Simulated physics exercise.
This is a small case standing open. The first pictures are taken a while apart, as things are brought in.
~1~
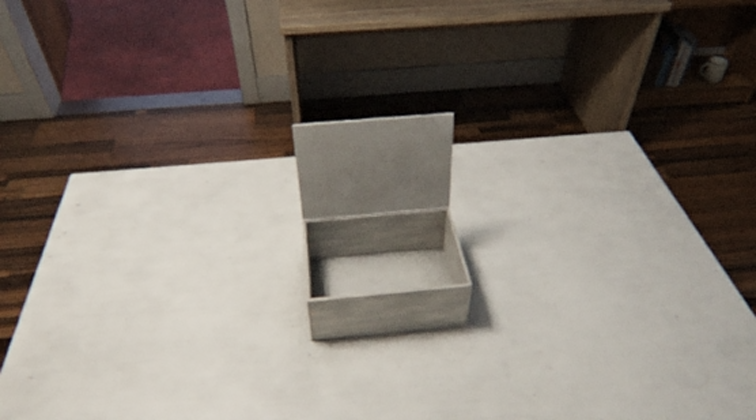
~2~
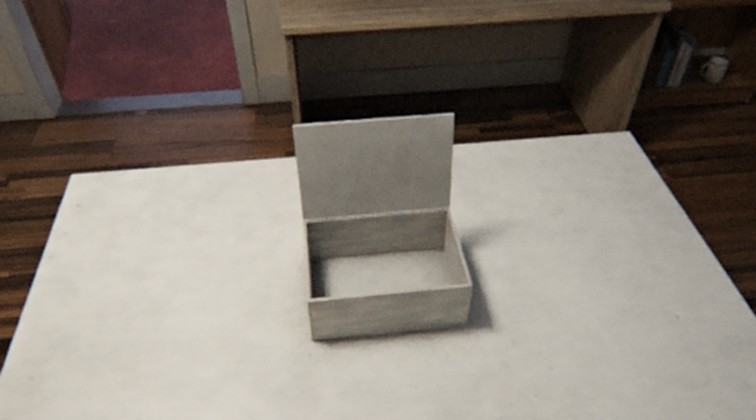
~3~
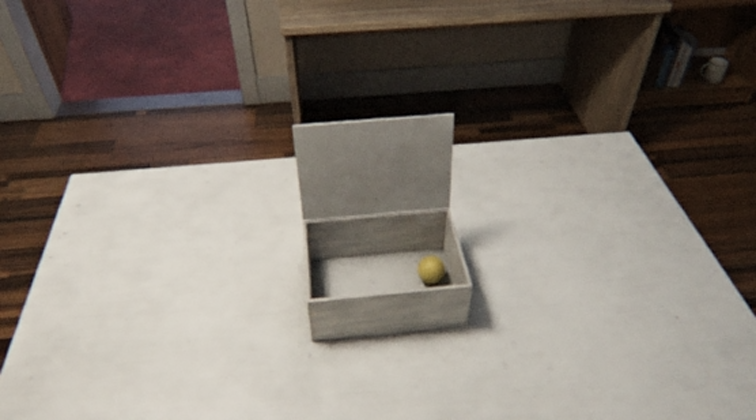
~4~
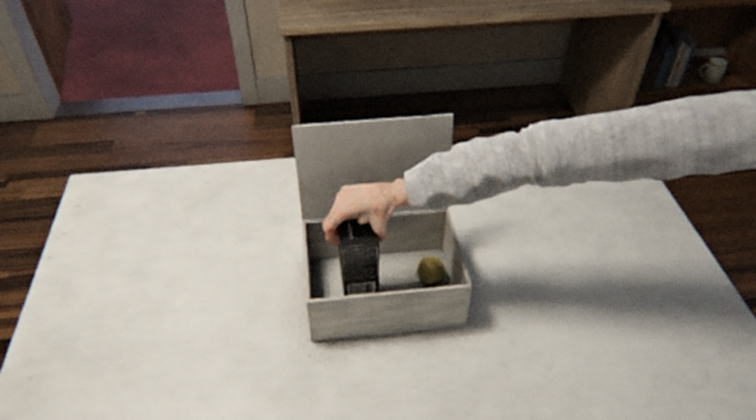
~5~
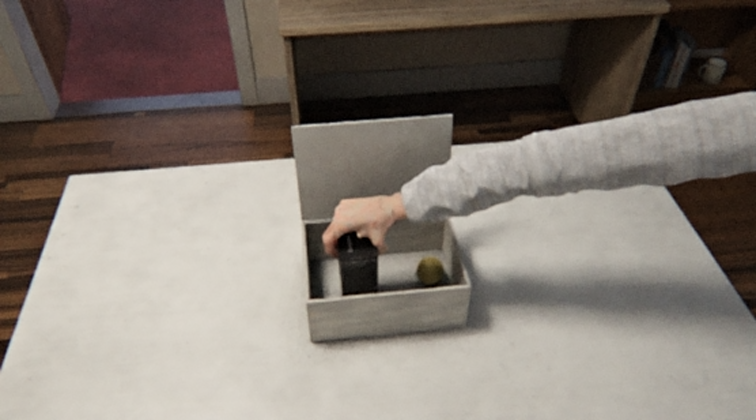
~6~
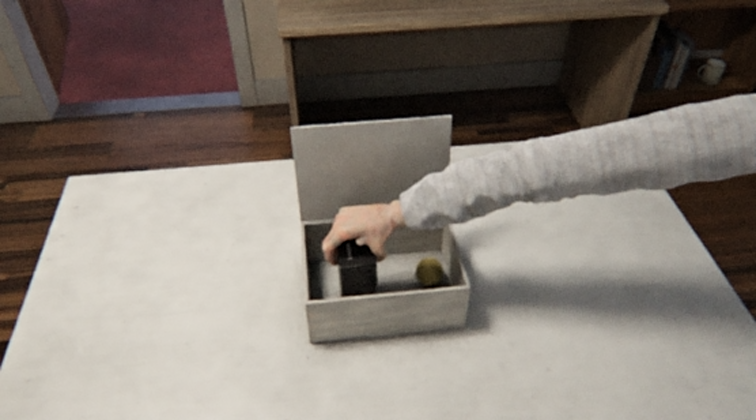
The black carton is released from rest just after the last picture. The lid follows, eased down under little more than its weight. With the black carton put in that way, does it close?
In the end the lid will not close.
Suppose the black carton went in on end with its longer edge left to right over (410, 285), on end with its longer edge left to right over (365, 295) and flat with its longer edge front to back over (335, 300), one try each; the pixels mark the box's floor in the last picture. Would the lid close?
In the first case it closes; in the second case it will not close; in the third case it closes.
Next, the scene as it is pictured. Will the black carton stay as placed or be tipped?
The black carton keeps its pose.
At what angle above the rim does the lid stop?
Some 25° above the rim.
Then, 1.20 s after the last picture, lid starting down.
Then, 1.60 s after the last picture, lid 57° above the rim.
Then, 1.80 s after the last picture, lid 32° above the rim.
At rest, lid 25° above the rim; both in place. Seen from the same camera at the end, black carton near (357, 276).
